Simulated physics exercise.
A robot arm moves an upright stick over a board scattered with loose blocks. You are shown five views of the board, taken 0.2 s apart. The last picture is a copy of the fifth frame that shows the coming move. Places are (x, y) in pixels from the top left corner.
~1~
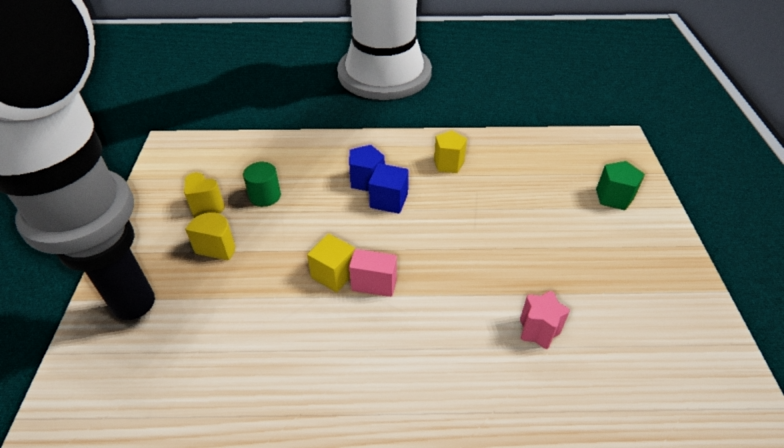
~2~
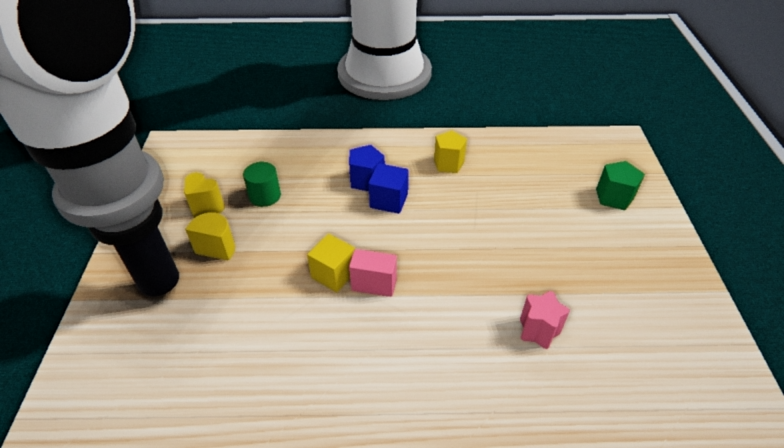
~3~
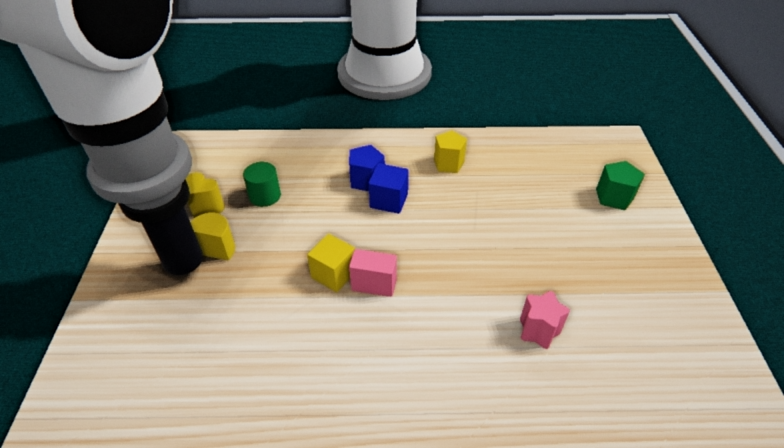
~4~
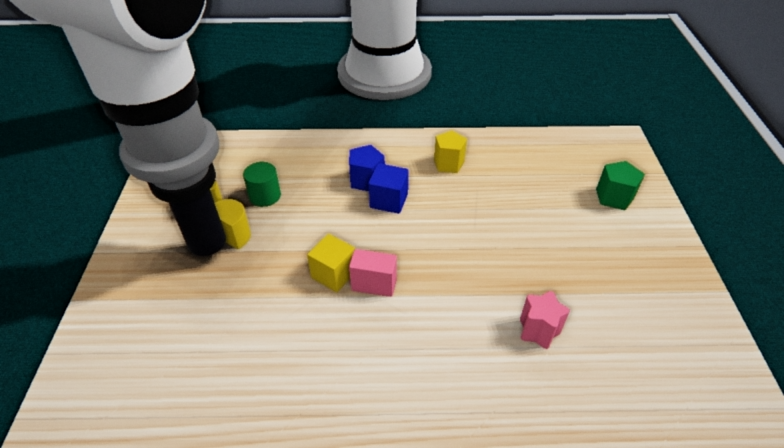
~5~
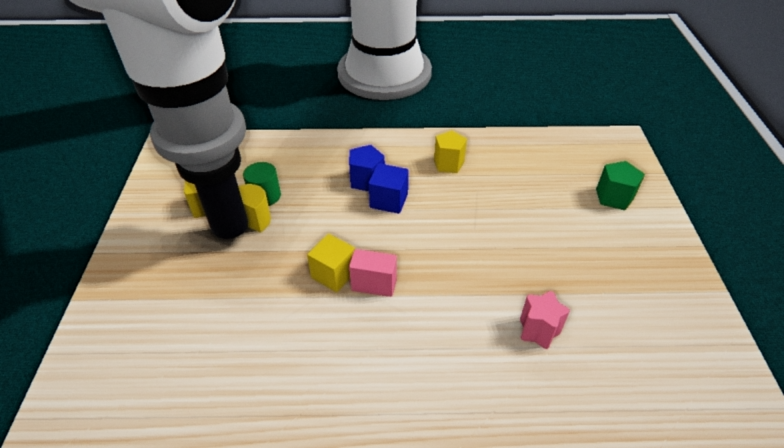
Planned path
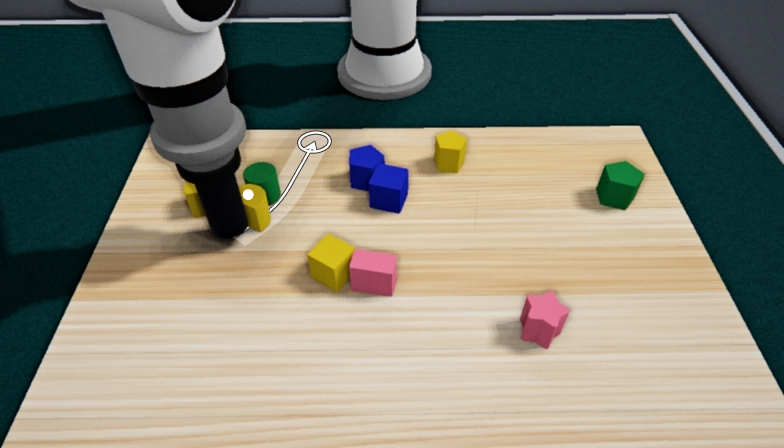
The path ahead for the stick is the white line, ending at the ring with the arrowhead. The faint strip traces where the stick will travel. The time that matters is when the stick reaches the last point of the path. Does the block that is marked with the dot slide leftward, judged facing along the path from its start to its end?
My answer is no.
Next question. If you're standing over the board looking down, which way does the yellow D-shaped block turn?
It goes round the way clock hands do.
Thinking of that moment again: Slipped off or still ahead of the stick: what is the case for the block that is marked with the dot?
Beside or behind, I predict.
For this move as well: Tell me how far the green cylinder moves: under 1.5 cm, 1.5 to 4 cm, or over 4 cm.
By the end of the path, it will have gone past 4 cm.
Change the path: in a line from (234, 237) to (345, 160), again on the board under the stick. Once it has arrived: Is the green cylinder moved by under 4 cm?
Answer: No.
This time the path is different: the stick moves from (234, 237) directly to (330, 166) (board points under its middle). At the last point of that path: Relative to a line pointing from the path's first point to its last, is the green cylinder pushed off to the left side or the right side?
Out to the left.
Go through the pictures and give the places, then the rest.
The first picture shows tip of the stick (135, 304), middles of tops, yellow heart-shaped block (198, 183), yellow D-shaped block (209, 224), green cylinder (259, 172).
The second picture shows stick (160, 282), nothing pushed.
The third picture shows stick (184, 262), nothing pushed.
The fourth picture shows stick (208, 243), yellow D-shaped block (227, 210).
The fifth picture shows stick (230, 227), yellow heart-shaped block partly hidden, yellow D-shaped block (248, 195), green cylinder (259, 172).
The line goes from (234, 237) by way of (275, 206) and (297, 172) to (314, 142); the dot is on the yellow D-shaped block.
What follows on the original path. One third of the way, stick (274, 194); yellow D-shaped block (292, 165); green cylinder (277, 147).
Two thirds of the way, stick (296, 162); yellow D-shaped block (320, 141), turned 40° clockwise; green cylinder (280, 131).
At the end, stick (313, 132); yellow heart-shaped block unmoved; yellow D-shaped block (330, 135), turned 70° clockwise; green cylinder (279, 119).
